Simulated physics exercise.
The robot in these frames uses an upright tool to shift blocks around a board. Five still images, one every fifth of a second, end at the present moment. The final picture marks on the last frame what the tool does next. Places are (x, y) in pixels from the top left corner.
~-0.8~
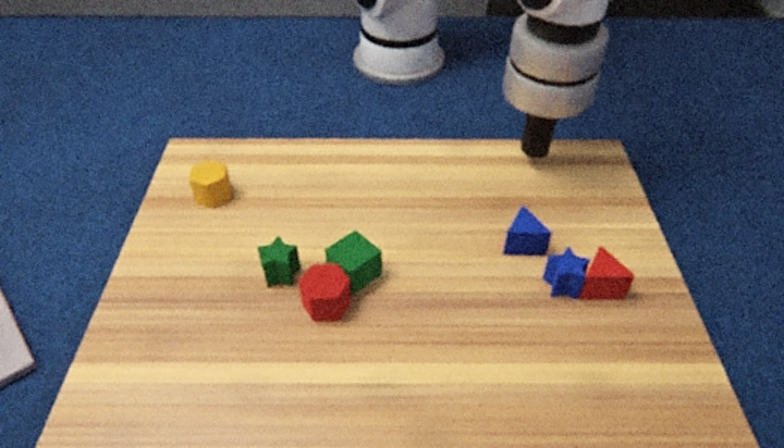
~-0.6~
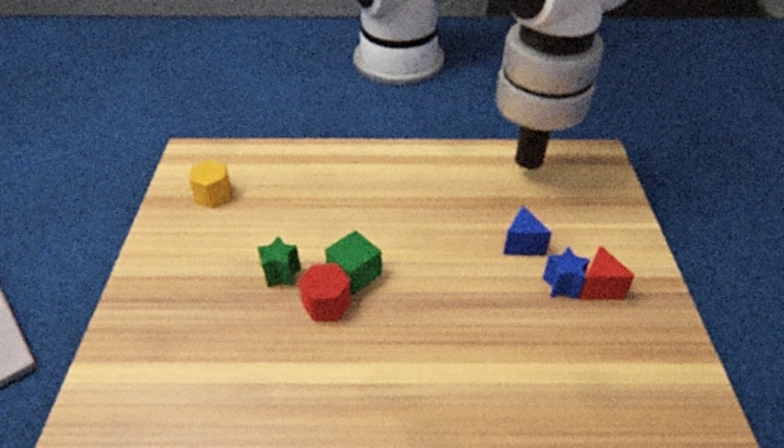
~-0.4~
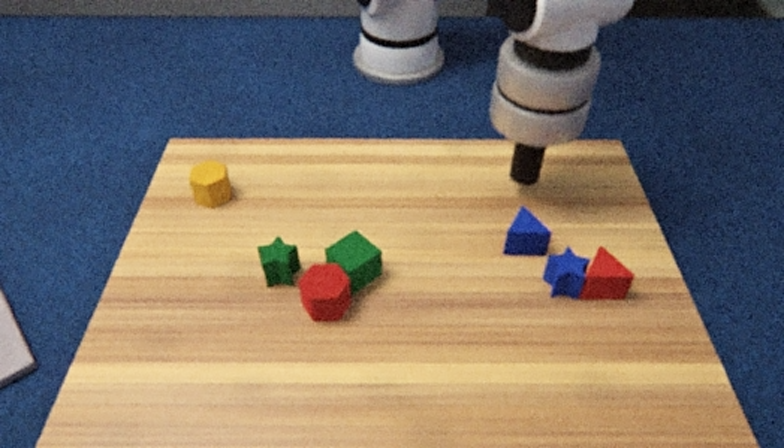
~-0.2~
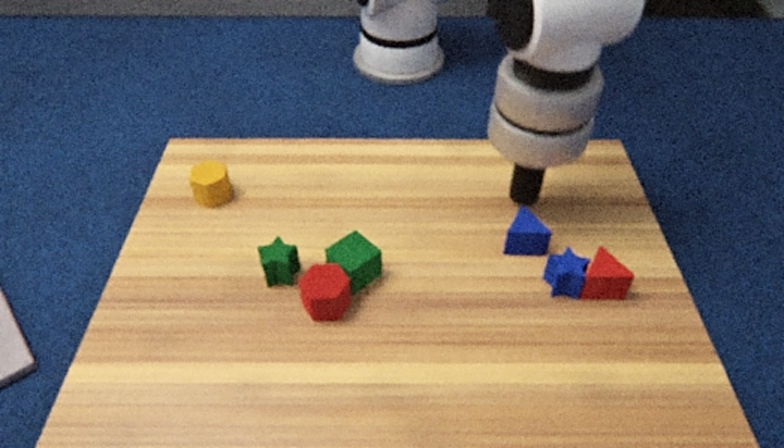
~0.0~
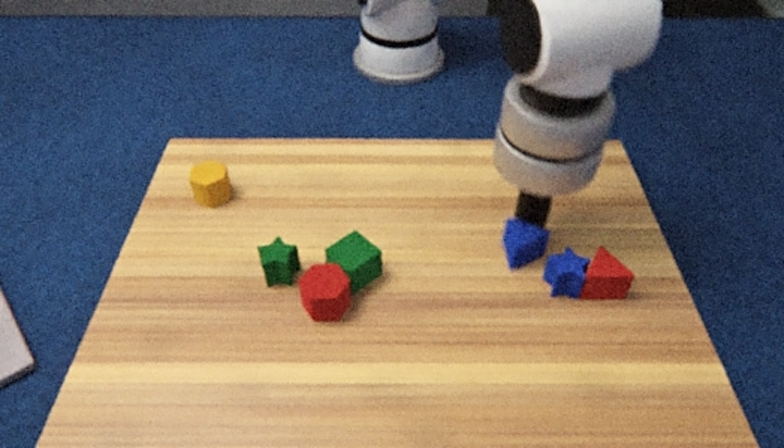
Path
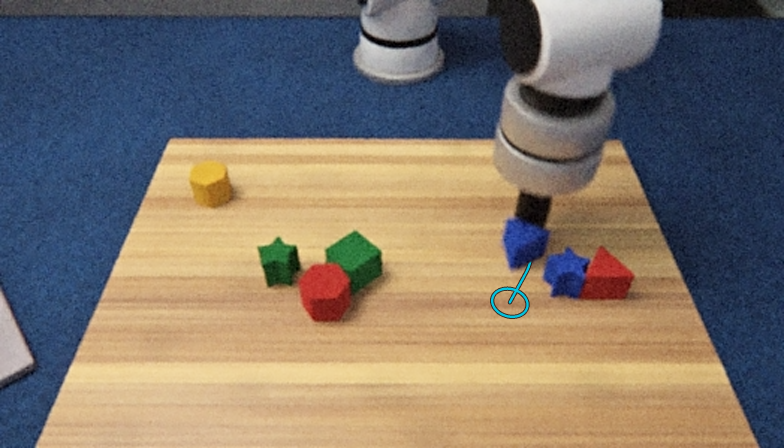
On a wooden board, a robot arm's upright tool moves forward and nudges the blue triangle.
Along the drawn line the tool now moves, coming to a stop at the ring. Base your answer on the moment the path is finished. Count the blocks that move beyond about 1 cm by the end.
My guess is one.
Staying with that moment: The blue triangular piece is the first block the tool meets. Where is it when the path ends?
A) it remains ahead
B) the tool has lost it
My pick is A.
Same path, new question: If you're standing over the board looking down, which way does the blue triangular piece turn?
Answer: With the clock.
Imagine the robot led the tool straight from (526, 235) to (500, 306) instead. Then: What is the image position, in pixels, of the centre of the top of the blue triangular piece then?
About (496, 308).
The drawn path runs from (526, 235) over (531, 258) and (522, 280) to (510, 302).
On the path given first. Halfway along, tool at (531, 256); blue triangular piece at (514, 263), turned 25° clockwise.
At the end, tool at (513, 289); blue triangular piece at (488, 291), turned 40° clockwise; blue star-shaped block not moved.
